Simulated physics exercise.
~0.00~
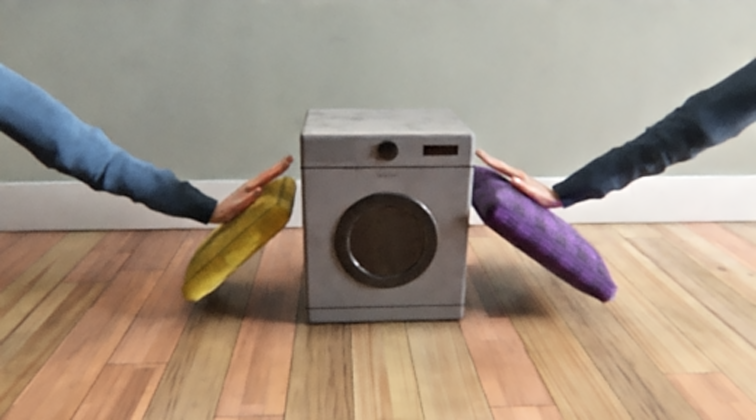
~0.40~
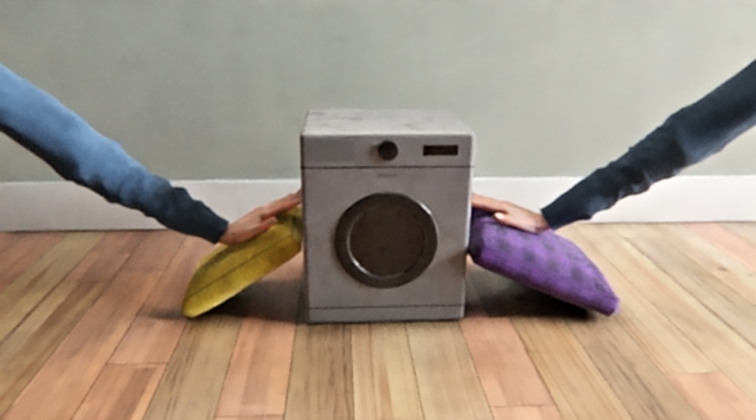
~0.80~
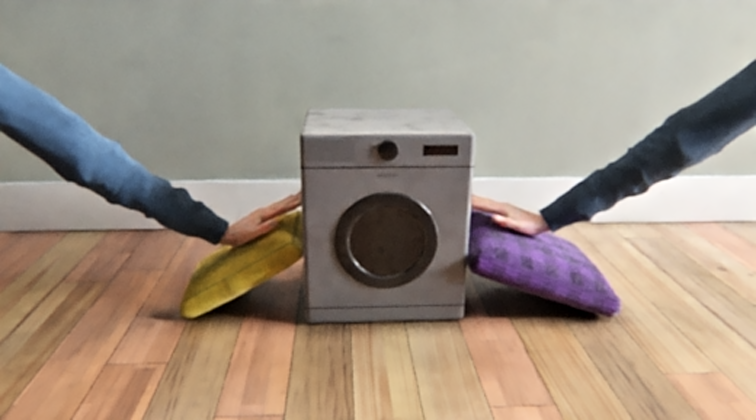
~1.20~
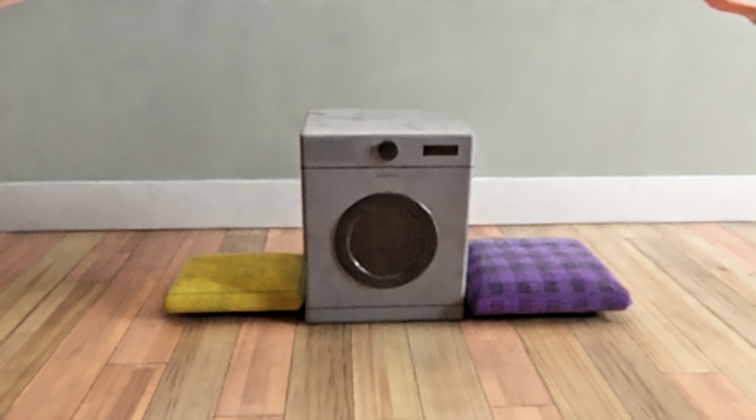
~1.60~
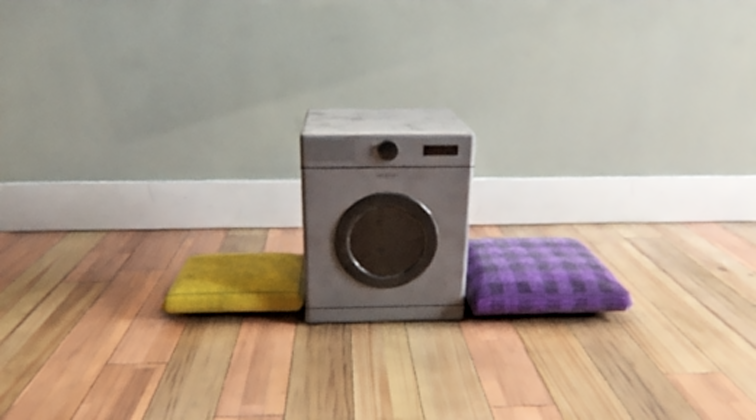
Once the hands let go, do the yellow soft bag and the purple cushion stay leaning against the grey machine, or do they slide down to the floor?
Neither stays leaning. The yellow soft bag slumps to the floor and the purple cushion slides down flat.
